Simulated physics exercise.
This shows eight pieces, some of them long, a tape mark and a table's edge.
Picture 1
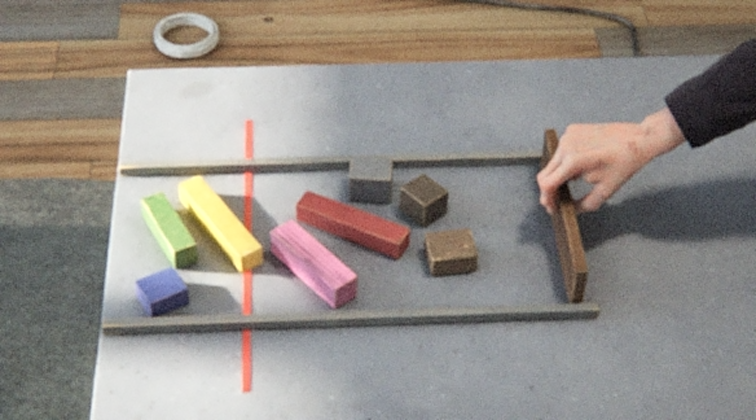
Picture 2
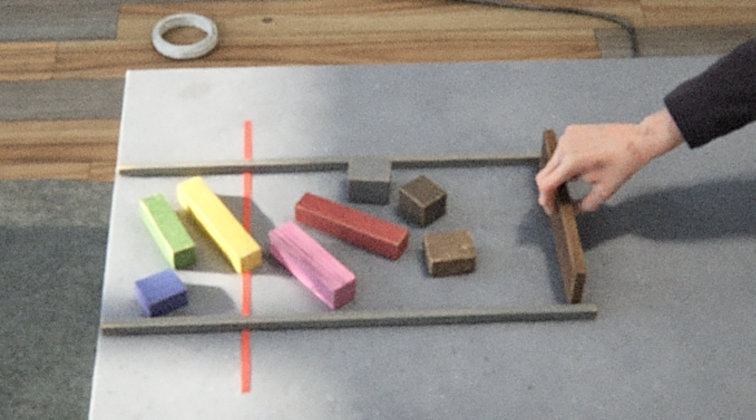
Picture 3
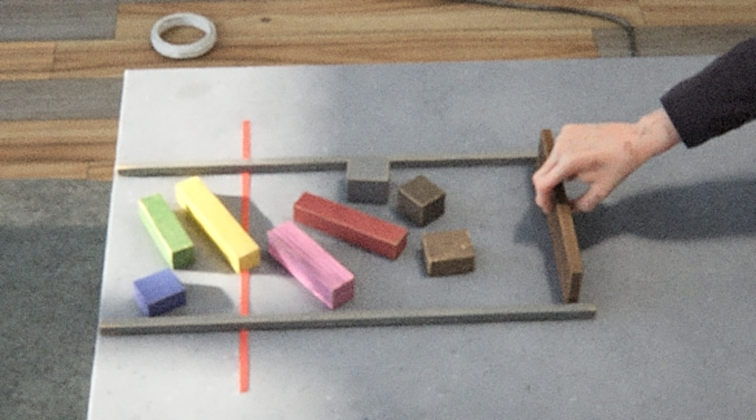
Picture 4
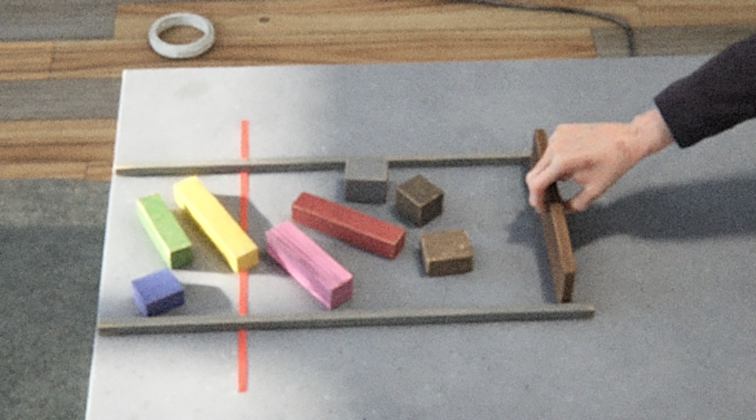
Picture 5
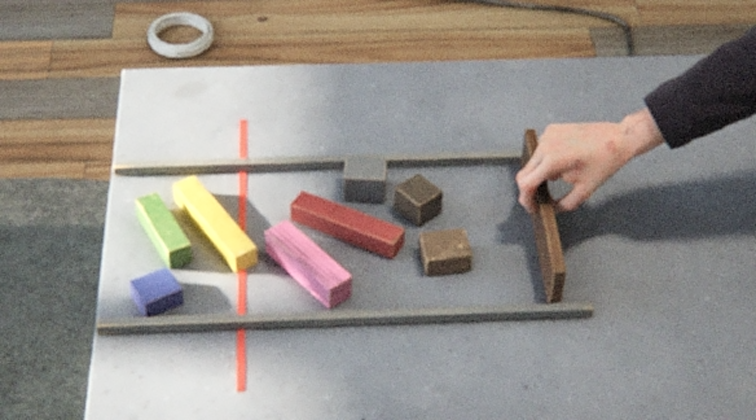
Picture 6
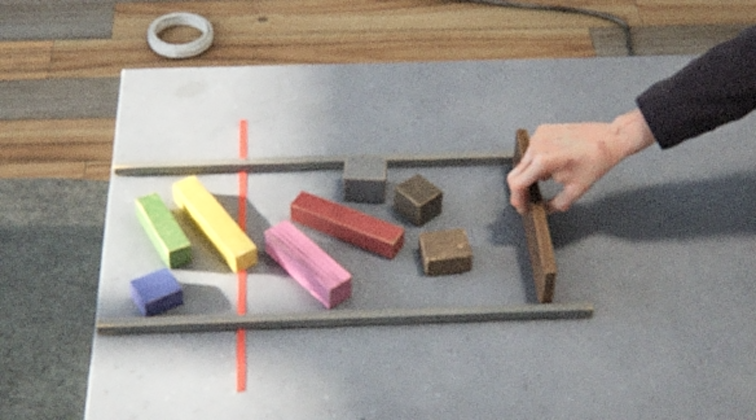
Eight coloured blocks lie between two thin rails on a pale grey tabletop, seen from above at a slant, with wood and grey flooring beyond. Green, yellow and blue pieces sit left, pink and red in the middle, grey and two brown ones right, with a red tape line crossing near the yellow bar. A hand slides a brown board slightly left while the blocks stay put and the view barely shifts.
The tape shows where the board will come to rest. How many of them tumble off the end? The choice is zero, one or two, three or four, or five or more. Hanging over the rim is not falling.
Outcome: The number that fall off is zero.
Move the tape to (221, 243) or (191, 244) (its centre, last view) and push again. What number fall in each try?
It would be 1 and 3.
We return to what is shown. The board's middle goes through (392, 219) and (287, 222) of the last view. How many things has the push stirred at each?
By then 4, and 7.
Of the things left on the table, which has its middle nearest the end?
That is the green bar.
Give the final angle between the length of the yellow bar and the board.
Near 5 degrees.
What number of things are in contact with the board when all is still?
That makes 3.
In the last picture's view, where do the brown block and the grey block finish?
About (217, 260), and the other about (222, 183).
Soon after, none off yet; blue block at rest near (157, 292); green bar at rest near (163, 230); yellow bar at rest near (214, 223).
At rest, the number that fall off is zero.
